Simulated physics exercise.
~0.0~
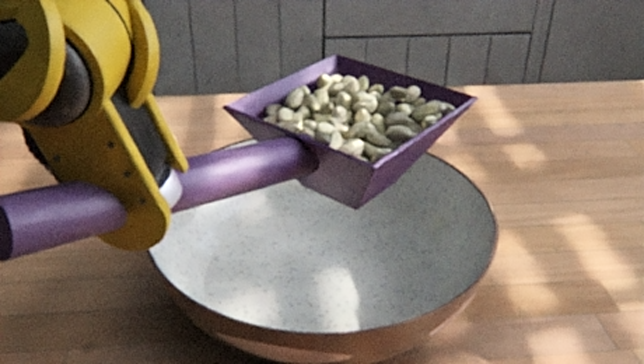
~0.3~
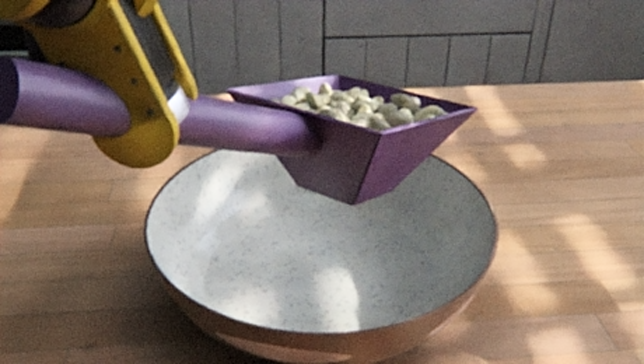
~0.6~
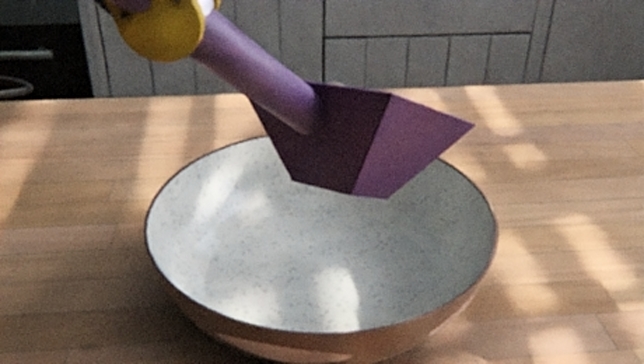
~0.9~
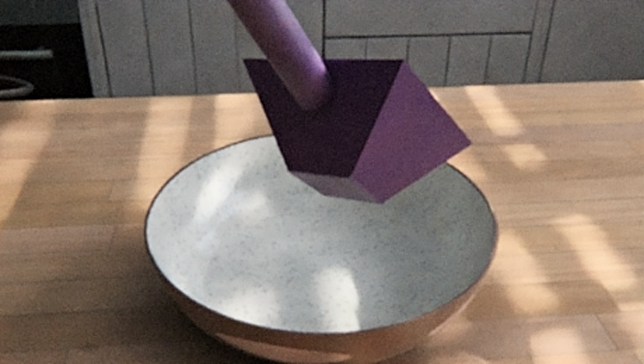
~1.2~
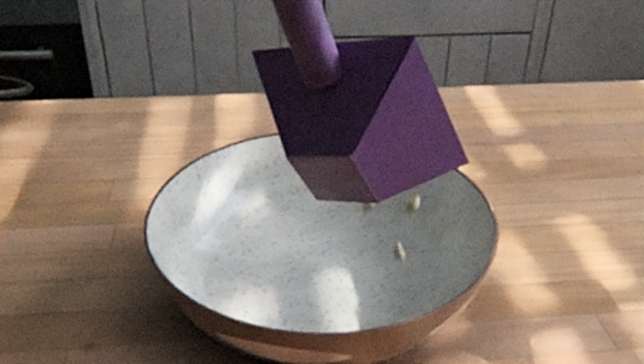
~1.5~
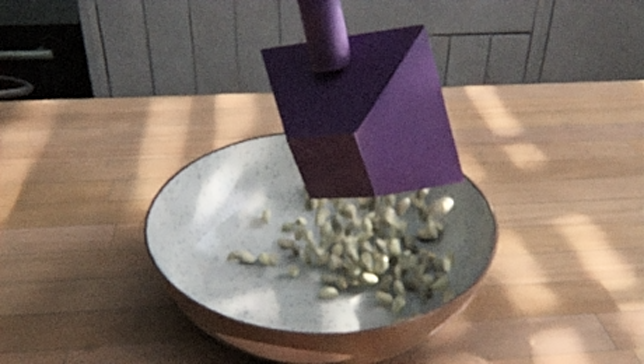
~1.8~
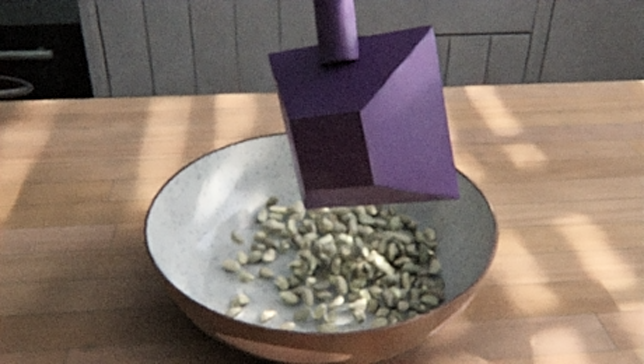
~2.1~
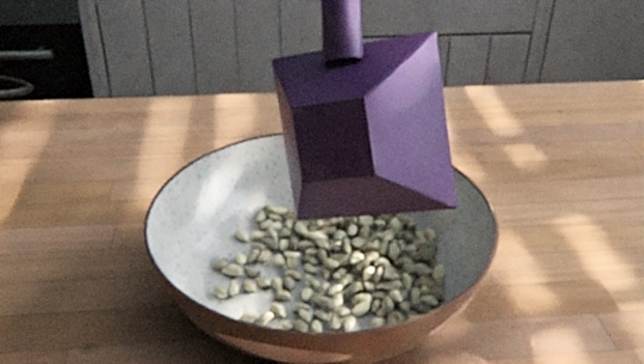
A purple scoop heaped with pale, greenish-white beans, carried on a yellow and purple robotic arm, hangs above a wide speckled pan on a sunlit wooden counter. The arm begins to tip the scoop toward the right, and the beans sink from view behind its rising side. As it tilts further, a few beans drop from the lower edge, then the rest pour down in a thick cluster. They scatter and spread across the bottom of the pan. Finally the scoop hangs upside down and empty, with the beans lying in a loose layer beneath it.
